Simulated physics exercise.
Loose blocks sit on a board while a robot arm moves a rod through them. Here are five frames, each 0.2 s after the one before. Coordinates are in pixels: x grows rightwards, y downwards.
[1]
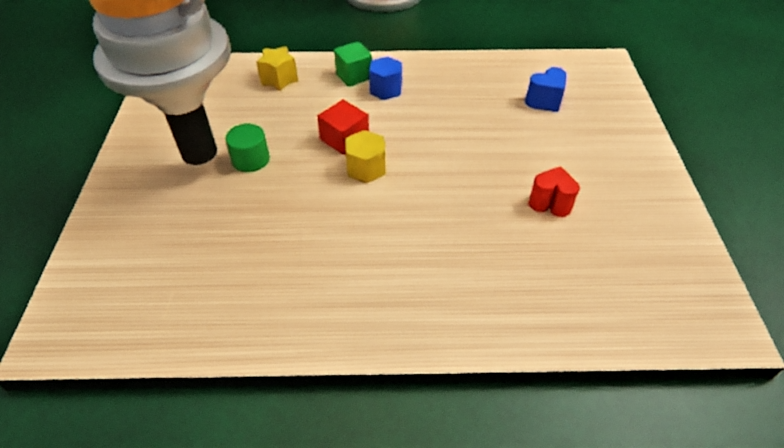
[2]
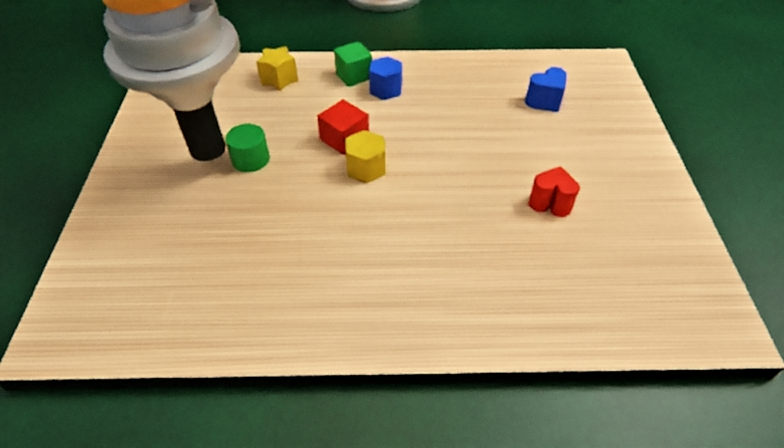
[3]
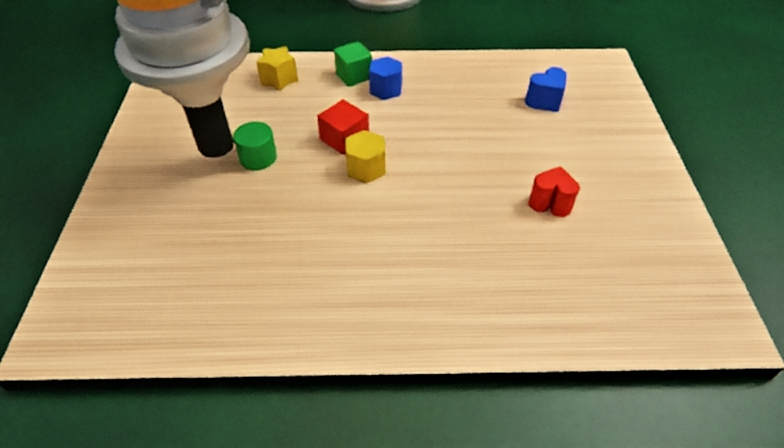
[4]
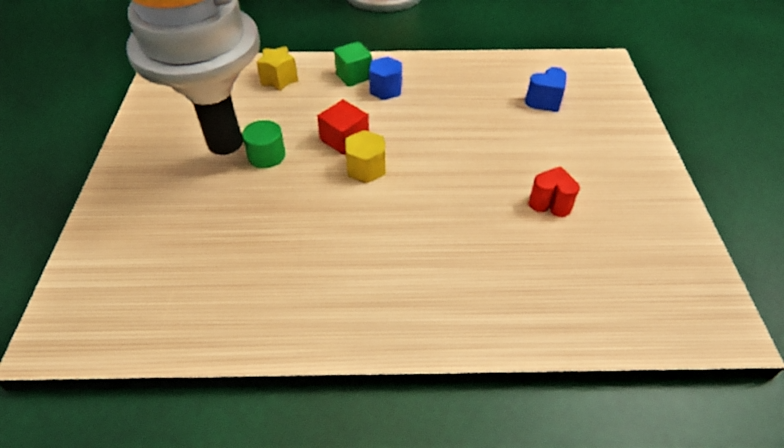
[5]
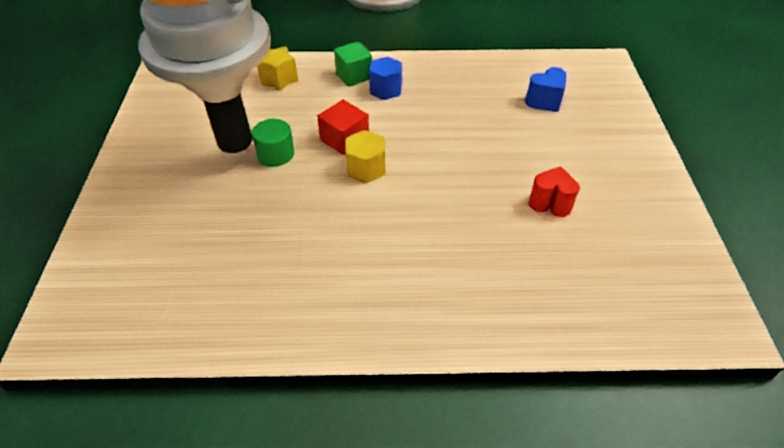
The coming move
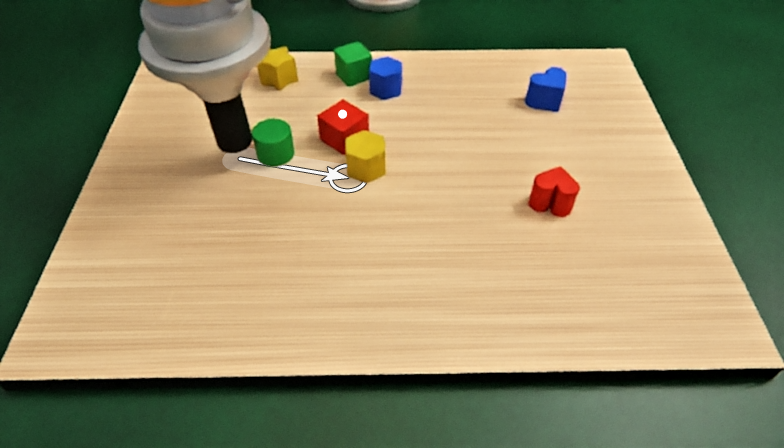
A robot arm moved its black rod right across a wooden board, reached the green cylinder and pushed it a short way toward the red and yellow blocks, while the other blocks stayed still.
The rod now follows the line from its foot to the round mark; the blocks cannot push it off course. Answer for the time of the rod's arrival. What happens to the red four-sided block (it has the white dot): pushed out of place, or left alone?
Shifted.
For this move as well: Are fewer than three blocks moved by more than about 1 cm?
I expect not.
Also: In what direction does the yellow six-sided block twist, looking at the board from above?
Rotates counter-clockwise.
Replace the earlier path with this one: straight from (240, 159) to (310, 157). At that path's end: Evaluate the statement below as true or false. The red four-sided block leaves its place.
My answer: True.
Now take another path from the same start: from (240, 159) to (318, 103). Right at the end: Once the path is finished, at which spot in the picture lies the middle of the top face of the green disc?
That would be at about pixel (305, 118).
The line goes from (240, 159) directly to (348, 178); the dot is on the red four-sided block.
On the path given first. One third of the way, rod (272, 148); green disc (304, 128).
Two thirds of the way, rod (309, 155); green disc (327, 125); red four-sided block (355, 106), turned 15° clockwise.
At the end, rod (347, 161); green disc (336, 126); red four-sided block (358, 103); yellow six-sided block (381, 142), turned 20° anticlockwise.
